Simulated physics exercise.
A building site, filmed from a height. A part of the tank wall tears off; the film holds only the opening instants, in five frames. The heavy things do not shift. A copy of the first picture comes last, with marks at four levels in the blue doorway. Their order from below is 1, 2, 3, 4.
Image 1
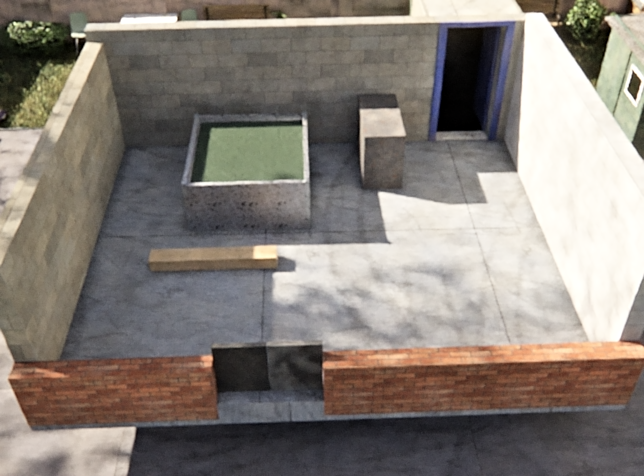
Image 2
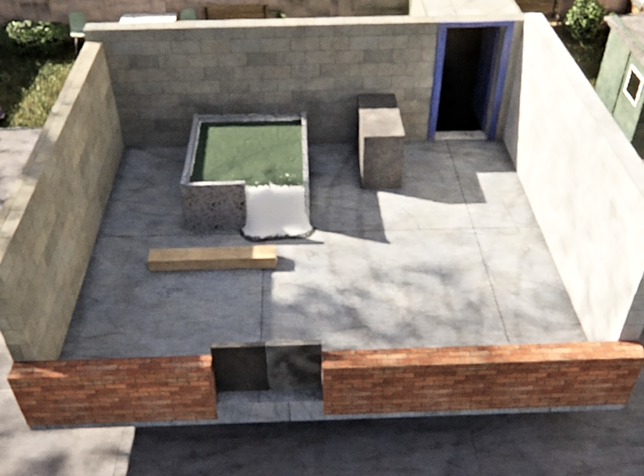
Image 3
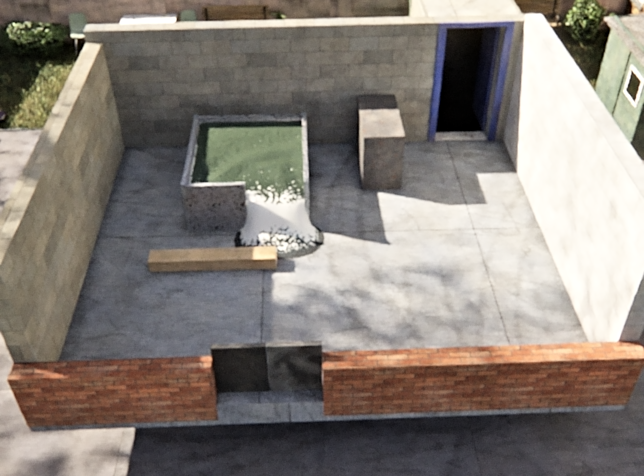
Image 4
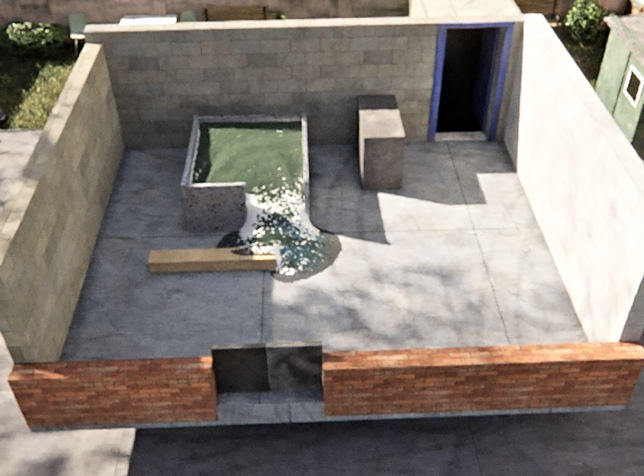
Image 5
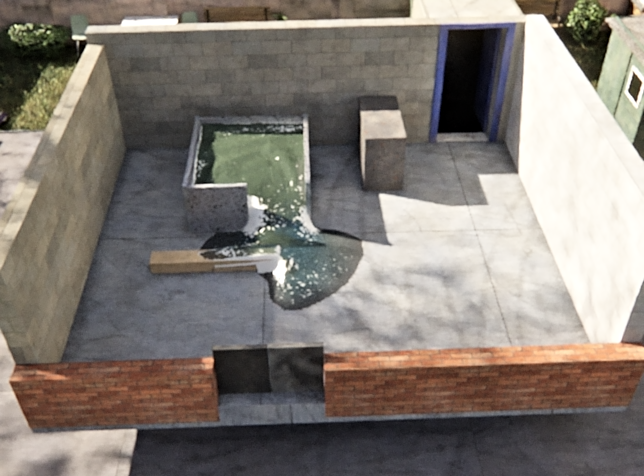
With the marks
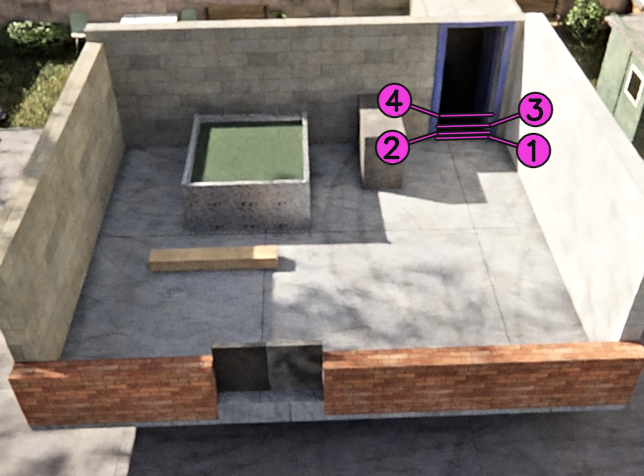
In the video, green water rests in a raised tank inside a walled concrete yard, then pours out through an opening at its front right corner, foaming and spreading across the floor around the end of a wooden beam.
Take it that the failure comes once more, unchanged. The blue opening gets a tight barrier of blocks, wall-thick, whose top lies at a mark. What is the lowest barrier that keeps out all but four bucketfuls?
Choose 2.
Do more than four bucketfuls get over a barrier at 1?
Yes, that goes wrong.
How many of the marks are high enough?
Three of the four.
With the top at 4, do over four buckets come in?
No, that is safe.
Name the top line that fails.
The answer is 1.
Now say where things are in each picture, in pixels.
Water in the tank at rest, its middle at (249, 151); foot of the blue doorway at (462, 140); shut gate at (268, 350).
Water covers 1 % of the ground and shows as far out as (309, 231).
Water covers 2 % of the ground and shows as far out as (254, 256).
Water covers 4 % of the ground and shows as far out as (298, 276).
Water covers 8 % of the ground and shows as far out as (304, 303).
On the marked copy, 1 at (462, 137); 2 at (463, 133); 3 at (464, 125); 4 at (465, 115); from the bottom up 1, 2, 3, 4.
With 1, about 8 bucketfuls get in.
With 2, nothing gets over.
With 3, nothing gets over.
With 4, nothing gets over.
